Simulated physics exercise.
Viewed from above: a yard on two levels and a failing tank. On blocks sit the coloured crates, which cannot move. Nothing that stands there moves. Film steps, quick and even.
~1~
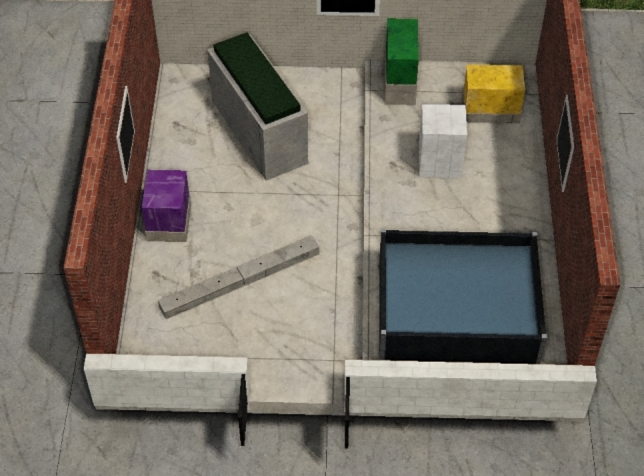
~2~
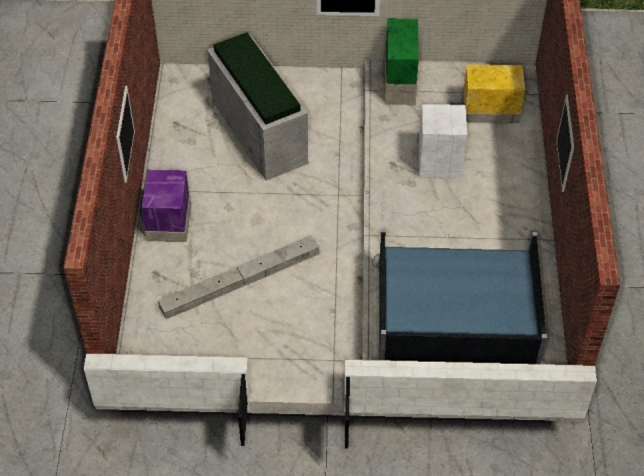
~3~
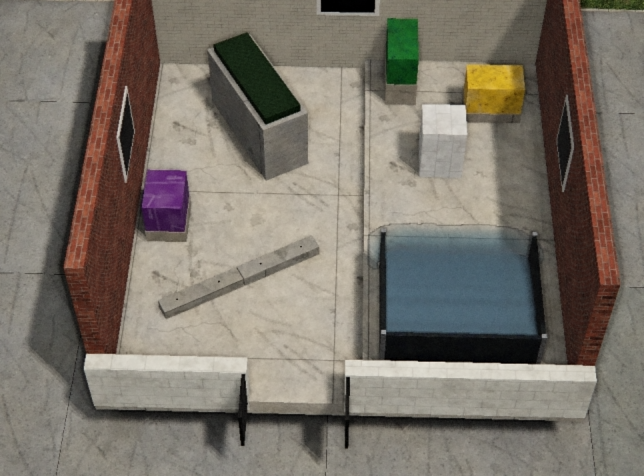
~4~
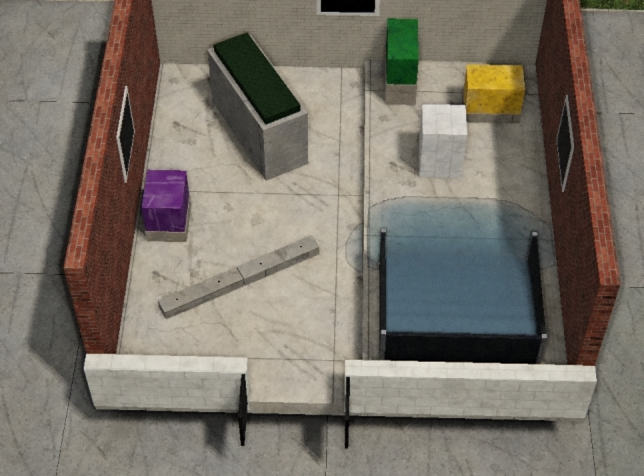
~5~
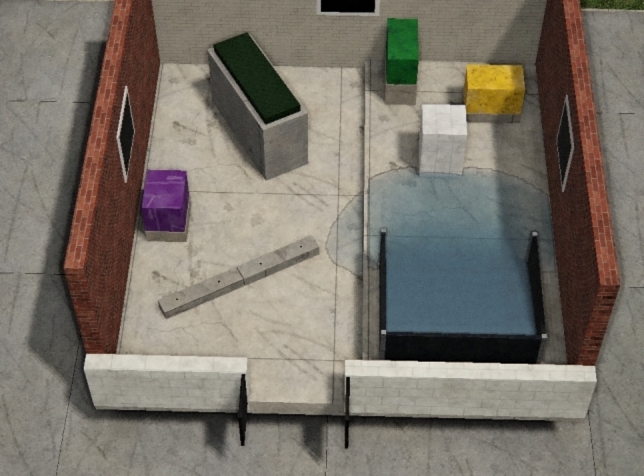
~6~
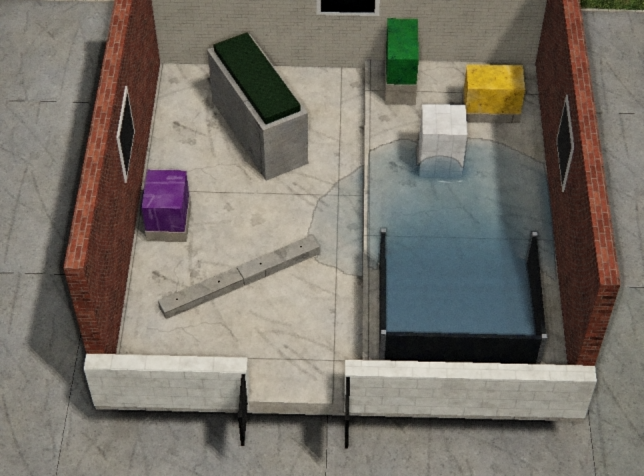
A walled yard held coloured crates and a dark tank of still water, then the tank's far side opened and water poured out, spreading across the floor around the white block and leftward to the low beam.
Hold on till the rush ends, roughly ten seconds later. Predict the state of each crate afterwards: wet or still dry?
One by one: The purple crate never meets the water; the green crate never meets the water; the yellow crate meets the water.
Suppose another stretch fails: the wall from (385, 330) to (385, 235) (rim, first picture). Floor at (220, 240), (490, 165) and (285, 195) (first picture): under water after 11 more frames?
Those three come out soaked, moisture-free and soaked, one after another.
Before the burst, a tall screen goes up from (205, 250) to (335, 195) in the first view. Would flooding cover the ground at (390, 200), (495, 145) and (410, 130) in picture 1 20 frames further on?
The first point comes out inundated, the next inundated, the last inundated.
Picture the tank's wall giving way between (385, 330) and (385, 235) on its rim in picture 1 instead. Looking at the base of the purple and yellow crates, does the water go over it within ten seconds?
As I see it, the purple one gets reached, and the yellow one is not reached.
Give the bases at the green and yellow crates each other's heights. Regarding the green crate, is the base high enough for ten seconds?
Green crate: Flooded.
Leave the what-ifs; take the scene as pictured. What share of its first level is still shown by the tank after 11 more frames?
It works out to roughly 22 percent.
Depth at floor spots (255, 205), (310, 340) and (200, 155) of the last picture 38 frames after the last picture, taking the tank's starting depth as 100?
Going in order, that's 10, 0 and 4 %.
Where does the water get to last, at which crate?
Last is the purple crate.
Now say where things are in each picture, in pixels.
The first picture shows still water in the tank at (461, 286).
In the second picture, water pours out on the tank's far side and has run to (376, 265).
In the third picture, the front is at (368, 245), out from the gap on the tank's far side.
In the fourth picture, the front is at (368, 213), out from the gap on the tank's far side.
In the fifth picture, water pours out on the tank's far side and has run to (376, 180).
In the sixth picture, water pours out on the tank's far side and has run to (479, 142).
A moment on, water covers 40 % of the floor; the purple crate not reached, the green crate water round its plinth, the yellow crate water round its plinth.
Next, water covers 50 % of the floor; the purple crate not reached, the green crate water round its plinth, the yellow crate water round its plinth.
Then, water covers 65 % of the floor; the purple crate water round its plinth, the green crate water round its plinth, the yellow crate water round its plinth.
Later, water covers 80 % of the floor; the purple crate water round its plinth, the green crate water round its plinth, the yellow crate water round its plinth.
In the end, water covers 95 % of the floor; the purple crate stayed above the water, the green crate stayed above the water, the yellow crate was topped.
